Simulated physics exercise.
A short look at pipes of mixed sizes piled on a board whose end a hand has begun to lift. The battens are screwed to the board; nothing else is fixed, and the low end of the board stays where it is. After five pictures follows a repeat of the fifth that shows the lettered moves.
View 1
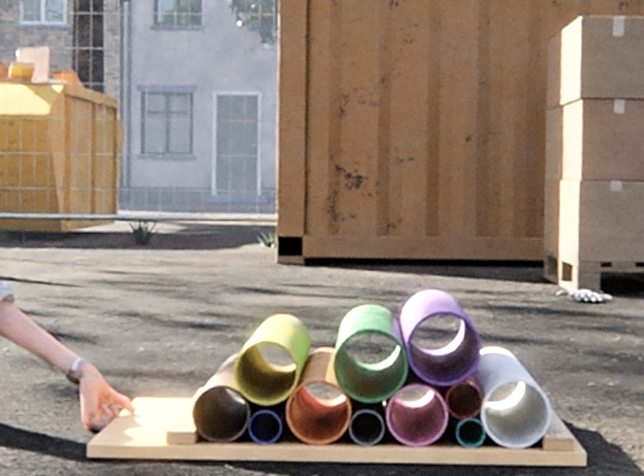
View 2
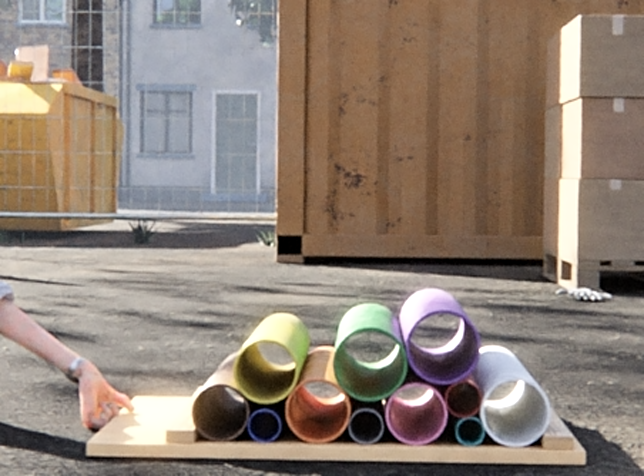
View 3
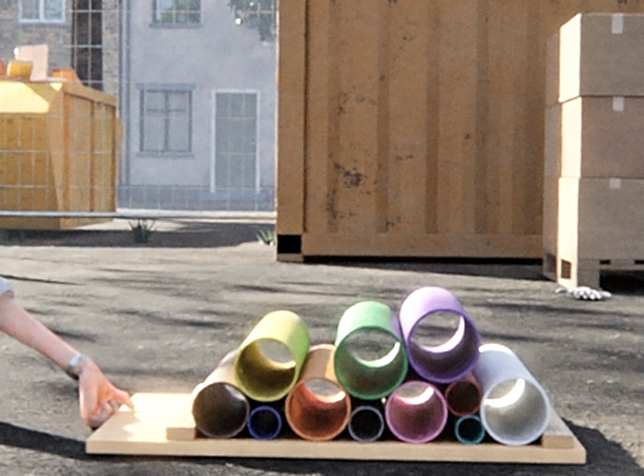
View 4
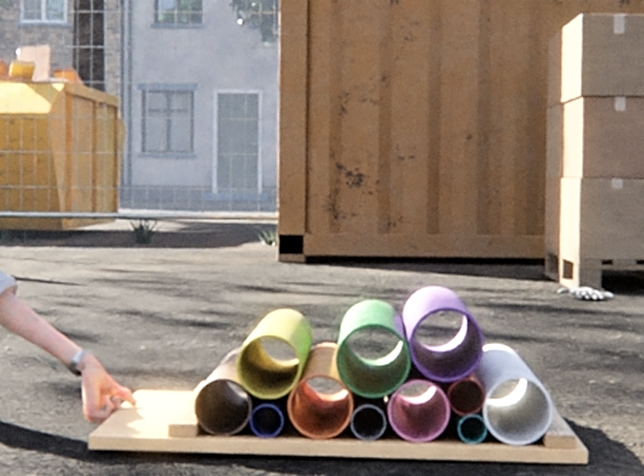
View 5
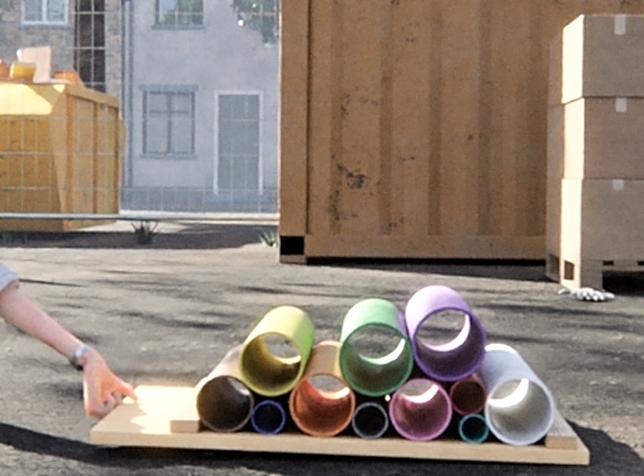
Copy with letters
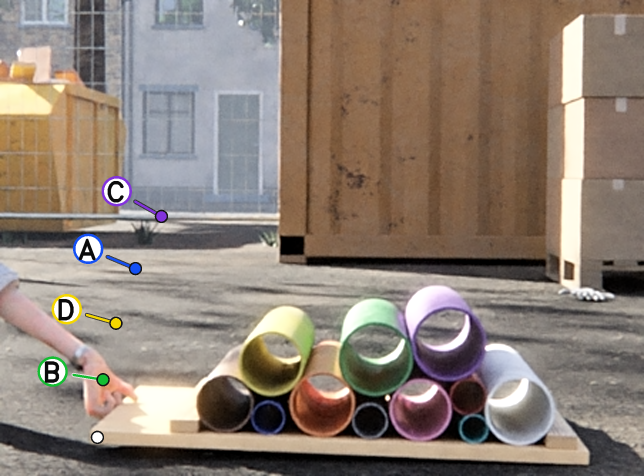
Colourful pipes of mixed sizes lie stacked on a pale wooden board on sunlit tarmac, seen from the front at a low height, with a rusty tan container, stacked boxes and a yellow skip behind. Yellow-green, green and purple pipes rest above brown, blue, orange, pink and white ones, between battens. A hand at left grips the board's end and raises it very slightly, the pipes barely shifting with it.
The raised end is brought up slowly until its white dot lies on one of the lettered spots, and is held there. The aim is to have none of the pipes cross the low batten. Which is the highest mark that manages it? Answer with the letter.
Stop at D.
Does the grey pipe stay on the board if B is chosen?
Yes.
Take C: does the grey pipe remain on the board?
Yes.
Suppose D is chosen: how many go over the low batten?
With D, none.
On the marked copy, A at (135, 269); B at (103, 380); C at (162, 217); D at (116, 323); the white dot at (98, 437).
With D. Early on, board at 12°.
Further on, board at 15°.
At the end, board at 15°, none over the low batten.
As for the rest, A five over the low batten; B none over the low batten; C five over the low batten.
